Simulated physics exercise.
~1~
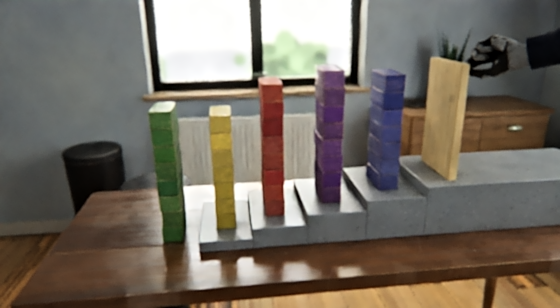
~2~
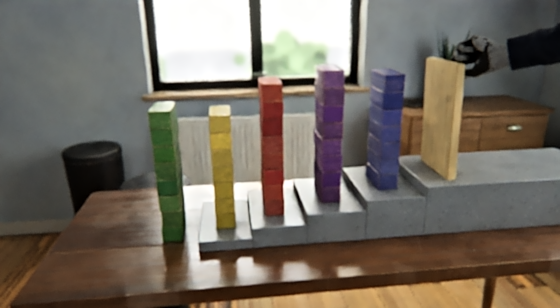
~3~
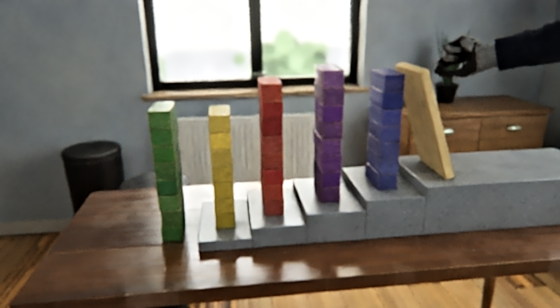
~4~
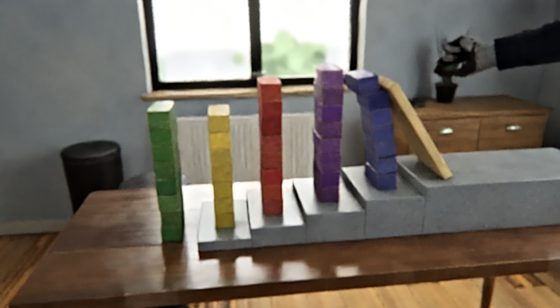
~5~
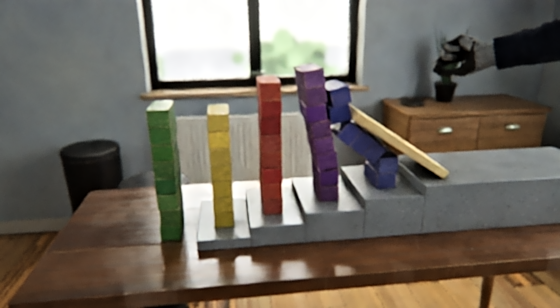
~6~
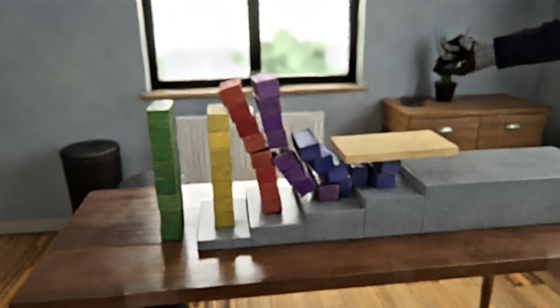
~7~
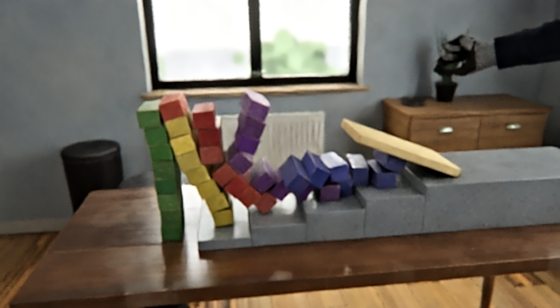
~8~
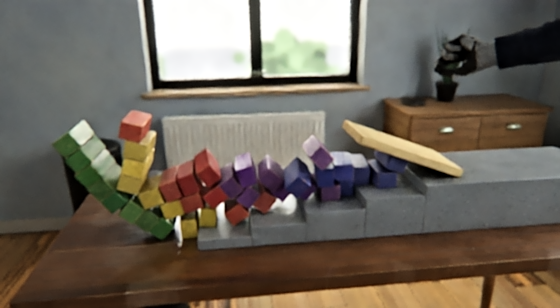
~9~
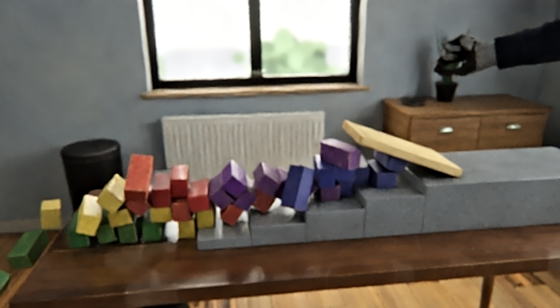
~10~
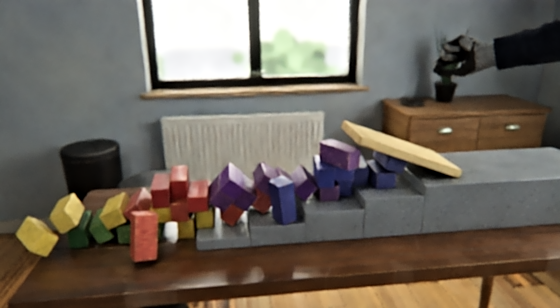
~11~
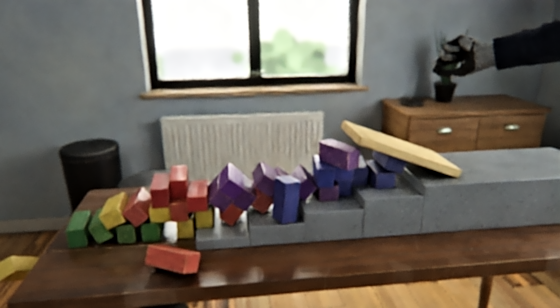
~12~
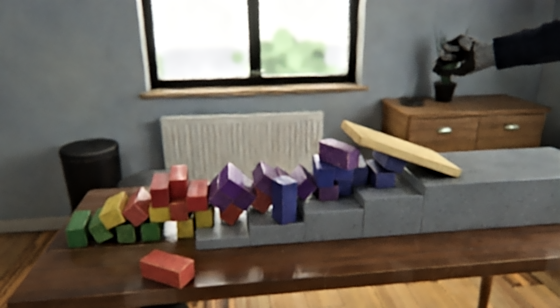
A dark gloved hand tipped a wooden board to the left into the blue tower, which toppled into the purple, red, yellow and green ones down the grey steps, leaving all five collapsed in a jumble, with one red block lying near the table's front.
